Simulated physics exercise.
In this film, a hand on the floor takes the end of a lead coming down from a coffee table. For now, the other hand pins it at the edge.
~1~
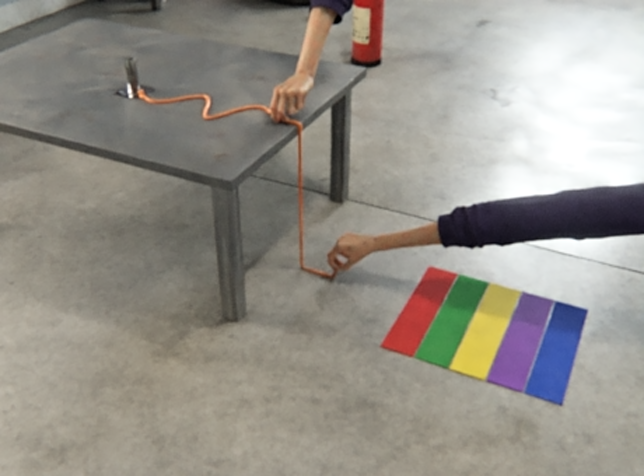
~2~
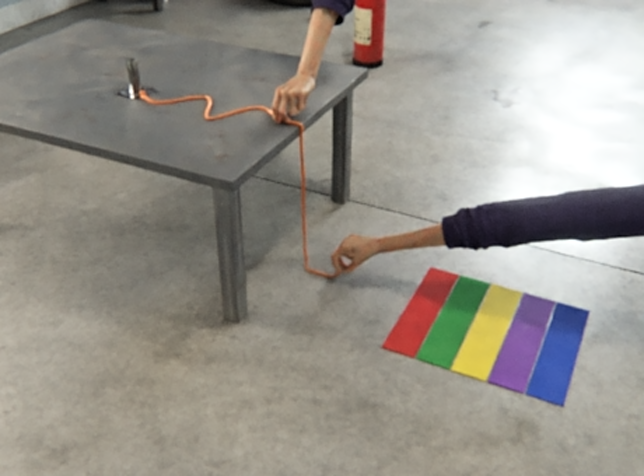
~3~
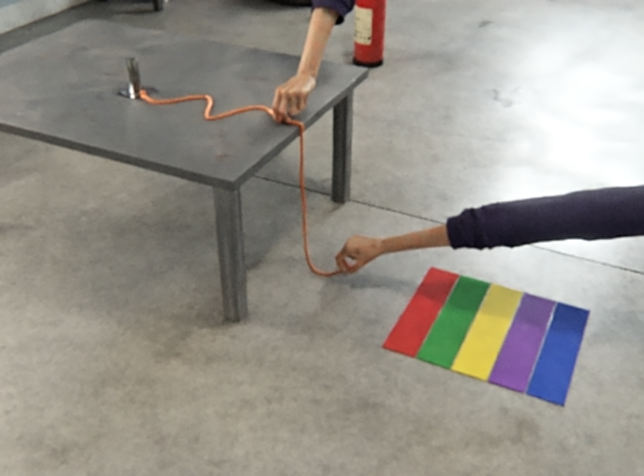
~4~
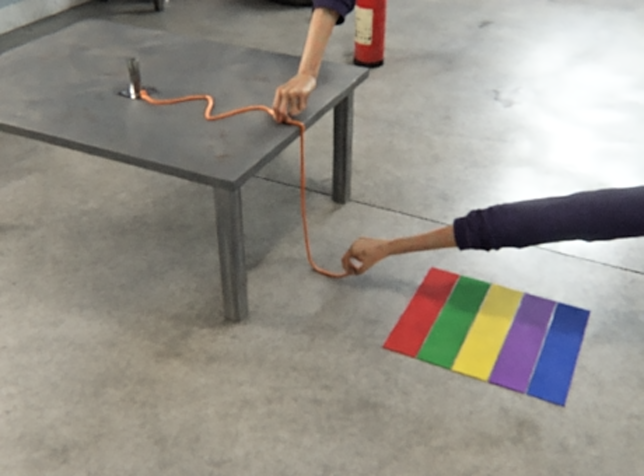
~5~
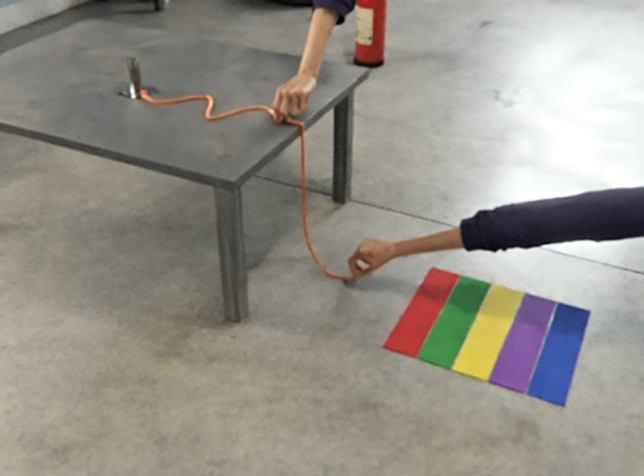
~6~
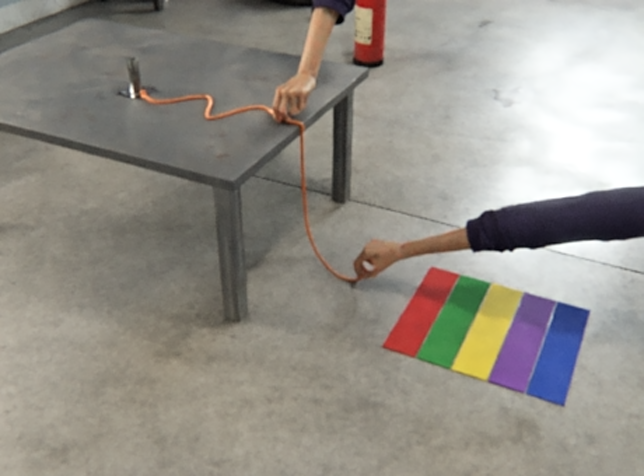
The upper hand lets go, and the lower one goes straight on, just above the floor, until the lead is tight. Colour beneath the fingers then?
Purple.
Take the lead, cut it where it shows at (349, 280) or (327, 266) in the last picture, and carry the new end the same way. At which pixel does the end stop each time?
Result 1: (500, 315). Result 2: (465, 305).
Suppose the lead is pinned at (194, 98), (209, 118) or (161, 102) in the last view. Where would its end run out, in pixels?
Per try (px, approx.): (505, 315); (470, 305); (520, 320).
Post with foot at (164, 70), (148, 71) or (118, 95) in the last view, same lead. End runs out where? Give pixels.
About (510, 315), (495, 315) and (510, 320).
Early on, end near (461, 304); over green.
Midway, end near (503, 316); over yellow.
At the end of the slack, end near (528, 323); over purple. The end stops over the purple strip.
